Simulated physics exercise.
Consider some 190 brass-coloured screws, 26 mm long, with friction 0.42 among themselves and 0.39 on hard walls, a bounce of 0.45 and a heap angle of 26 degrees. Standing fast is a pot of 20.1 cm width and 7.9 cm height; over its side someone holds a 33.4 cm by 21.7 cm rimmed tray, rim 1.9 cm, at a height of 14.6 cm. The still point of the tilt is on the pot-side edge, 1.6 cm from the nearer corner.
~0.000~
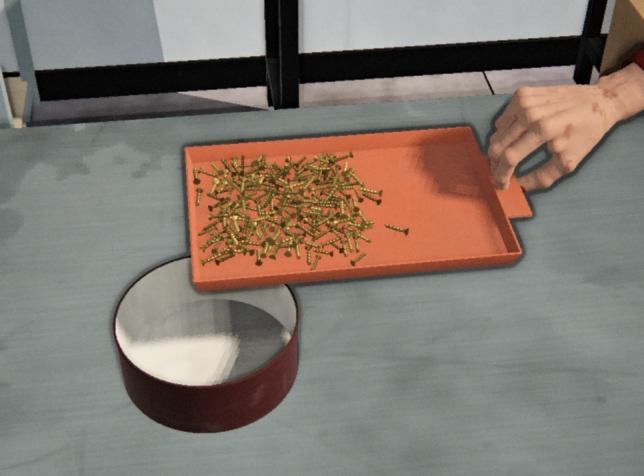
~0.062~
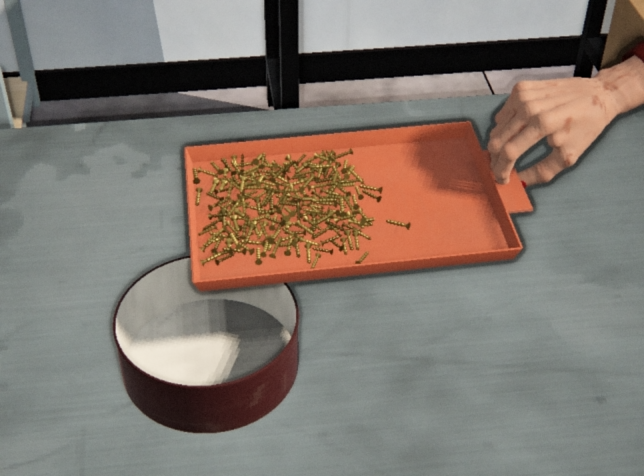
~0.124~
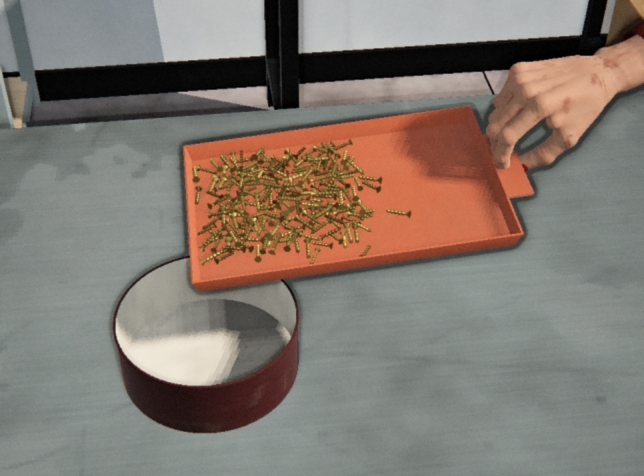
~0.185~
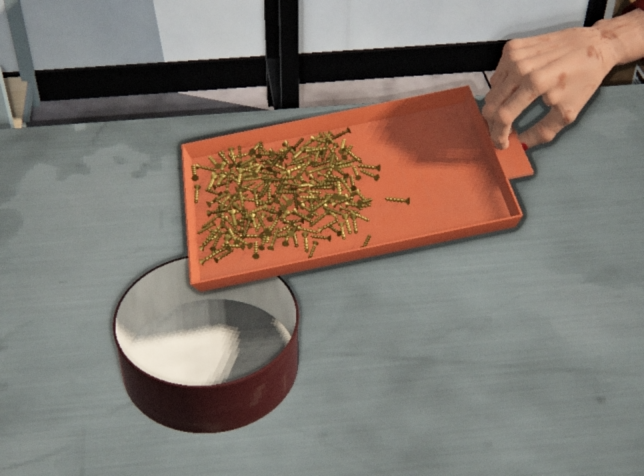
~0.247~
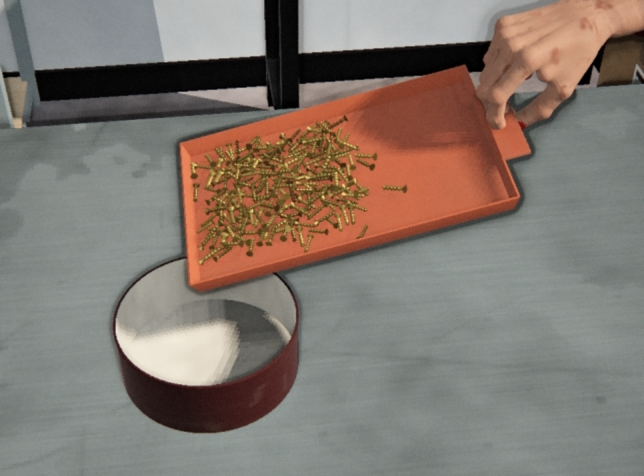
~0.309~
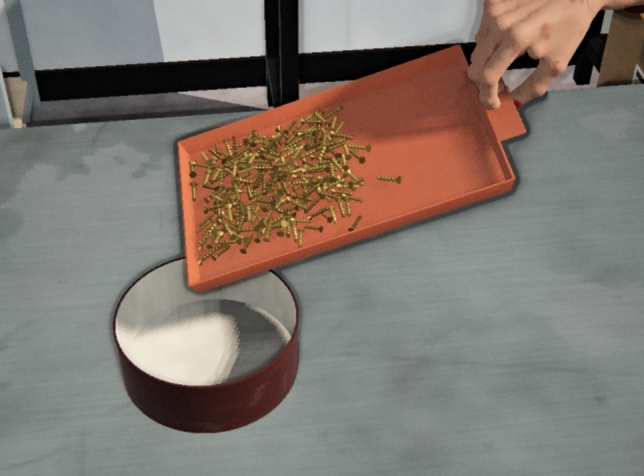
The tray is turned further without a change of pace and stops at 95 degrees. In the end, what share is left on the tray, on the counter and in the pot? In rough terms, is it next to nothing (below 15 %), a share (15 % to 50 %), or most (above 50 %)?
Roughly: Left on the tray: Next to nothing, counter: A share, pot: Most.
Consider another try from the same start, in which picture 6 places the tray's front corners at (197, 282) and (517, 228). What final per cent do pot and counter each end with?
That works out as pot 95 and counter 5.
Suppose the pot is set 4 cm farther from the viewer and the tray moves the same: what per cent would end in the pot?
My estimate: Some 80 per cent.
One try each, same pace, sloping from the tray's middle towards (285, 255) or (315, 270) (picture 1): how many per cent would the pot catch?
The share comes to roughly 100 in a hundred, then roughly 80 in a hundred.
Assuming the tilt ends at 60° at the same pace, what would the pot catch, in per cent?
Roughly 35 %.
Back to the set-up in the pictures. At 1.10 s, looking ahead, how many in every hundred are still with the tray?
It works out to near 60 per cent of the load.
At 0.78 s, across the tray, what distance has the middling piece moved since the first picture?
I'd say close to 8 centimetres.
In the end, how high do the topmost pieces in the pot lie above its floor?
Measured height: Approx. 2.5 cm.
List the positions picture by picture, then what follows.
The first picture shows tray tilt 0 degrees, front corners at (199, 277) and (515, 250); middle of the pieces at (283, 206); pot at (206, 316).
The second picture shows tray tilt 1 degrees, front corners at (199, 277) and (515, 245); middle of the pieces at (283, 204).
The third picture shows tray tilt 5 degrees, front corners at (198, 278) and (516, 231), lowest corner left front; middle of the pieces at (282, 199).
The fourth picture shows tray tilt 10 degrees, front corners at (196, 278) and (515, 213), lowest corner left front; middle of the pieces at (281, 193).
The fifth picture shows tray tilt 14 degrees, front corners at (195, 279) and (512, 195), lowest corner left front; middle of the pieces at (278, 187).
The sixth picture shows tray tilt 19 degrees, front corners at (193, 280) and (507, 177), lowest corner left front; middle of the pieces at (275, 181); pot at (206, 316). The tray's pace is about 75 degrees a second.
Then, at 0.78 s, tilt 55 degrees; the tray holds 100 %, the pot 0 %.
After 1.10 s, tilt 80 degrees; the tray holds 60 %, the pot 20 %.
After 1.51 s, tilt 95 degrees; the tray holds 0 %, the pot 65 %.
In the end, at 2.4 s, tray 0 %, counter 35 %, pot 65 %.
